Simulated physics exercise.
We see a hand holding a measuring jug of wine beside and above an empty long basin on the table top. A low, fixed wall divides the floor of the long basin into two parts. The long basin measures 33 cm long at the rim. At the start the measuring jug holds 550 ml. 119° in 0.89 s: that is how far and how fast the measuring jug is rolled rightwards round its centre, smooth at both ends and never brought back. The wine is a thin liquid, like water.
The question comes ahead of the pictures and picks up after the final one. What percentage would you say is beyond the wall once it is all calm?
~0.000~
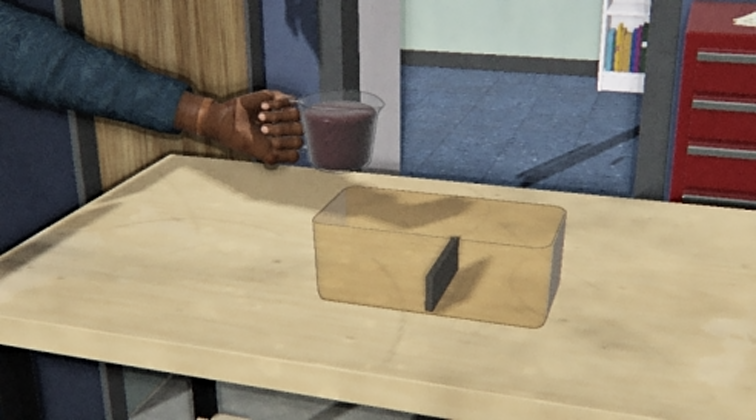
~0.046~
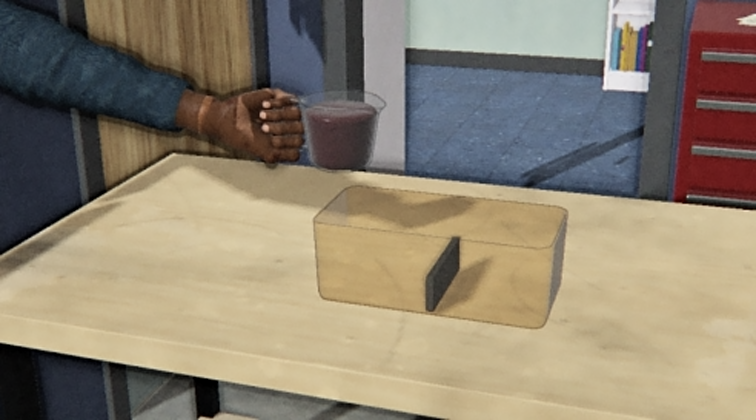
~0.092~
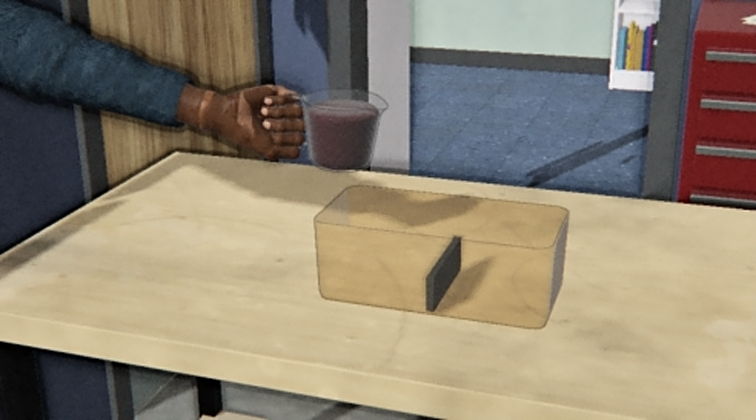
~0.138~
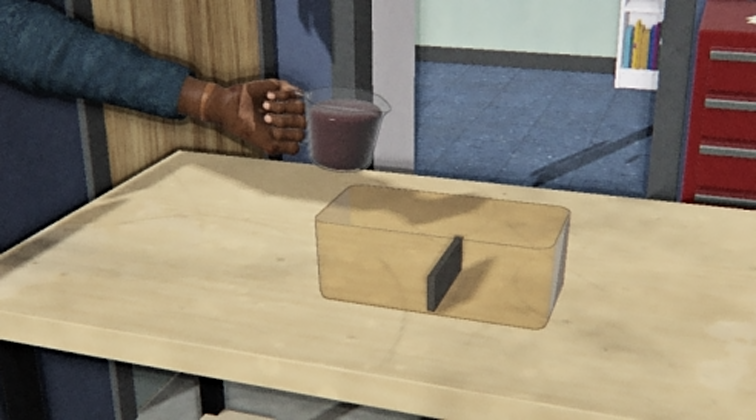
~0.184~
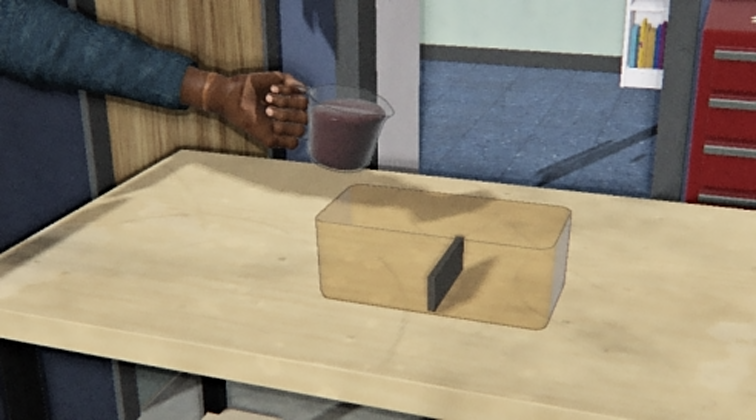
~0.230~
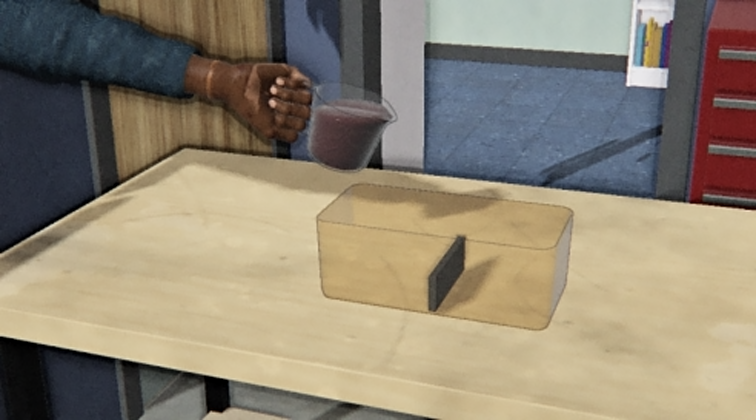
I would put it at about 6 per cent.
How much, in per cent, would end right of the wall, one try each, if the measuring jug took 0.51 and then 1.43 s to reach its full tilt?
Respectively 5 and 5 %.
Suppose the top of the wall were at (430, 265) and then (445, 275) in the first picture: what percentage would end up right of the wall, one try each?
The first try gives 30 percent and the second 15 percent.
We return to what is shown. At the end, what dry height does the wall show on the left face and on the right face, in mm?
About 32 mm left, about 52 mm right.
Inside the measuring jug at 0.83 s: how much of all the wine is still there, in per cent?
Close to 3 in a hundred.
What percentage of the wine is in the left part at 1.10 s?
The left part holds some 92 per cent.
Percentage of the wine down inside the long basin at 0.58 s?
24 %, give or take.
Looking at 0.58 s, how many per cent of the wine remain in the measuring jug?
Some 50 per cent.
After 0.58 s the tilt is 86° and 50 per cent is still to pour, 23 is left of the wall and 1 right of it.
After 0.83 s the tilt is 118° and 3 per cent is still to pour, 89 is left of the wall and 2 right of it.
After 1.10 s the tilt is 119° and 0 per cent is still to pour, 92 is left of the wall and 6 right of it.
After 1.39 s the tilt is 119° and 0 per cent is still to pour, 92 is left of the wall and 6 right of it.
In the end 92 per cent lies left of the wall, 6 right of it and 2 outside.
